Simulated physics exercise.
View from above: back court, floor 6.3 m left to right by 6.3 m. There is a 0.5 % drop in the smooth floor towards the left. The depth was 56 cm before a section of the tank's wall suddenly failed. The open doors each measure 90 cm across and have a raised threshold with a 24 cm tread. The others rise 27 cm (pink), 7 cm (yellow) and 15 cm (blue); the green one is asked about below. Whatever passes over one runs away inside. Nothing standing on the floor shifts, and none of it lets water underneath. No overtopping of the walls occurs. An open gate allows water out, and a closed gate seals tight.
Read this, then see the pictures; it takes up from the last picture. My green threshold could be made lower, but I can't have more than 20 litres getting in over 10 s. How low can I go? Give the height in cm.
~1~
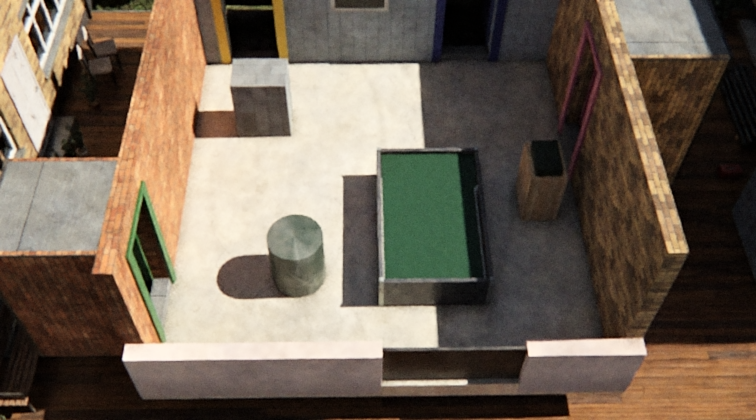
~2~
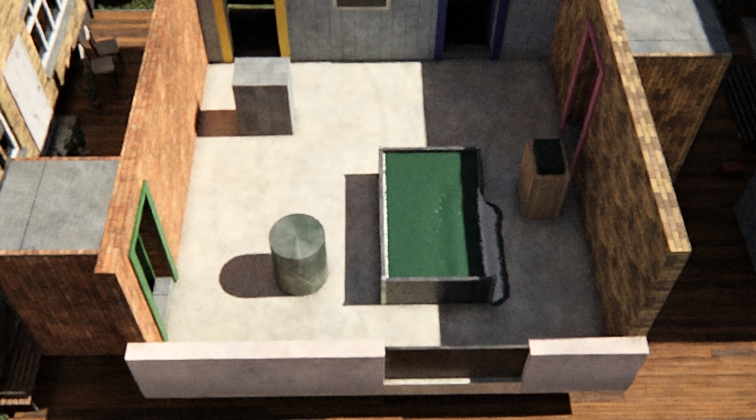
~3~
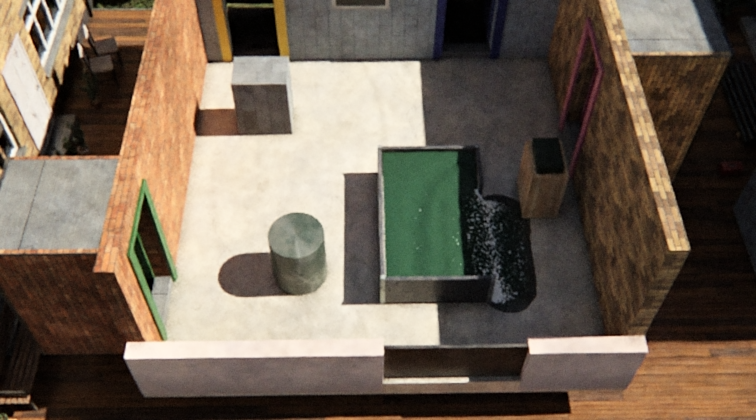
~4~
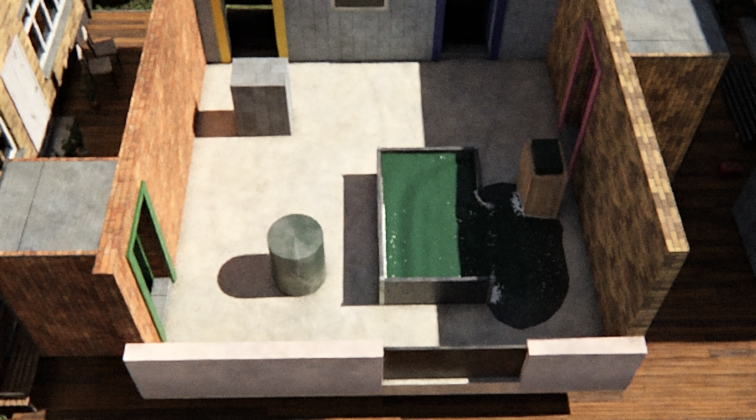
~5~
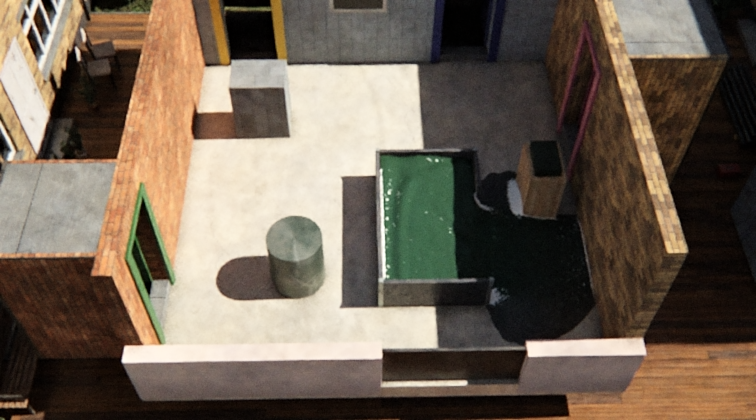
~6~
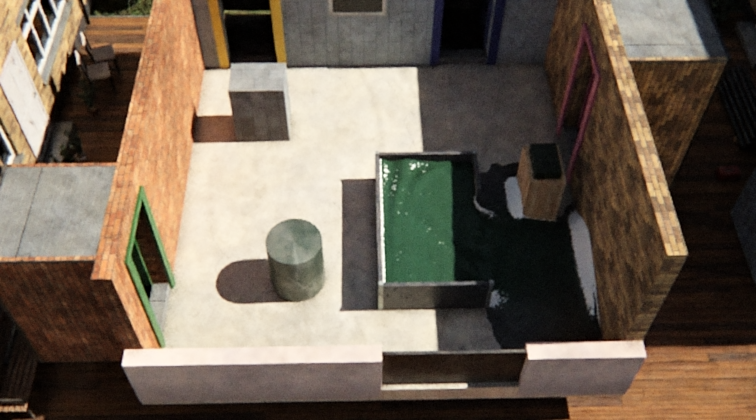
You could bring it down to roughly 14.5 cm.
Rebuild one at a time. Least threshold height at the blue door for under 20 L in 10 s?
Blue - roughly 8.0 cm.
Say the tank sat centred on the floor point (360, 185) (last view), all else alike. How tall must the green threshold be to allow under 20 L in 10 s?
8.5 cm, give or take.
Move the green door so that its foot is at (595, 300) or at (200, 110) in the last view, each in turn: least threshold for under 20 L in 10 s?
Roughly 28 cm, then roughly 6.0 cm.
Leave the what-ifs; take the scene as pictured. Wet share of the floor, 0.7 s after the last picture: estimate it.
Approximately 20 % of it.
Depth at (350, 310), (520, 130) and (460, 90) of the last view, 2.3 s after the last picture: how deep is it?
First 5, then 3, then 3 cm.
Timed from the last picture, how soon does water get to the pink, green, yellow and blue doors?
Pink: 0.5 s; green: 3.0 s; yellow: 4.5 s; blue: 1.8 s.
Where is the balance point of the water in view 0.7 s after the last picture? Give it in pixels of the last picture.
About (477, 247).
Then, 0.7 s after the last picture water covers 20 % of the floor, deepest (42 cm) near (576, 262); it has not reached the green door.
Then, 2.3 s after the last picture water covers 35 % of the floor, deepest (28 cm) near (598, 369); it has not reached the green door.
Then, 9.3 s after the last picture water covers 95 % of the floor, deepest (10 cm) near (192, 154); 7 cm at the green door, 11 litres in over its 16 cm threshold.
At the green door as built, the water peaked near 19 cm, 3.3 s after the last picture.
Run again over the same 10 s with other heights there, 35 litres in over 12.5 cm, 7 litres over 17 cm. The limit of 20 litres is kept from about 14.5 cm up.
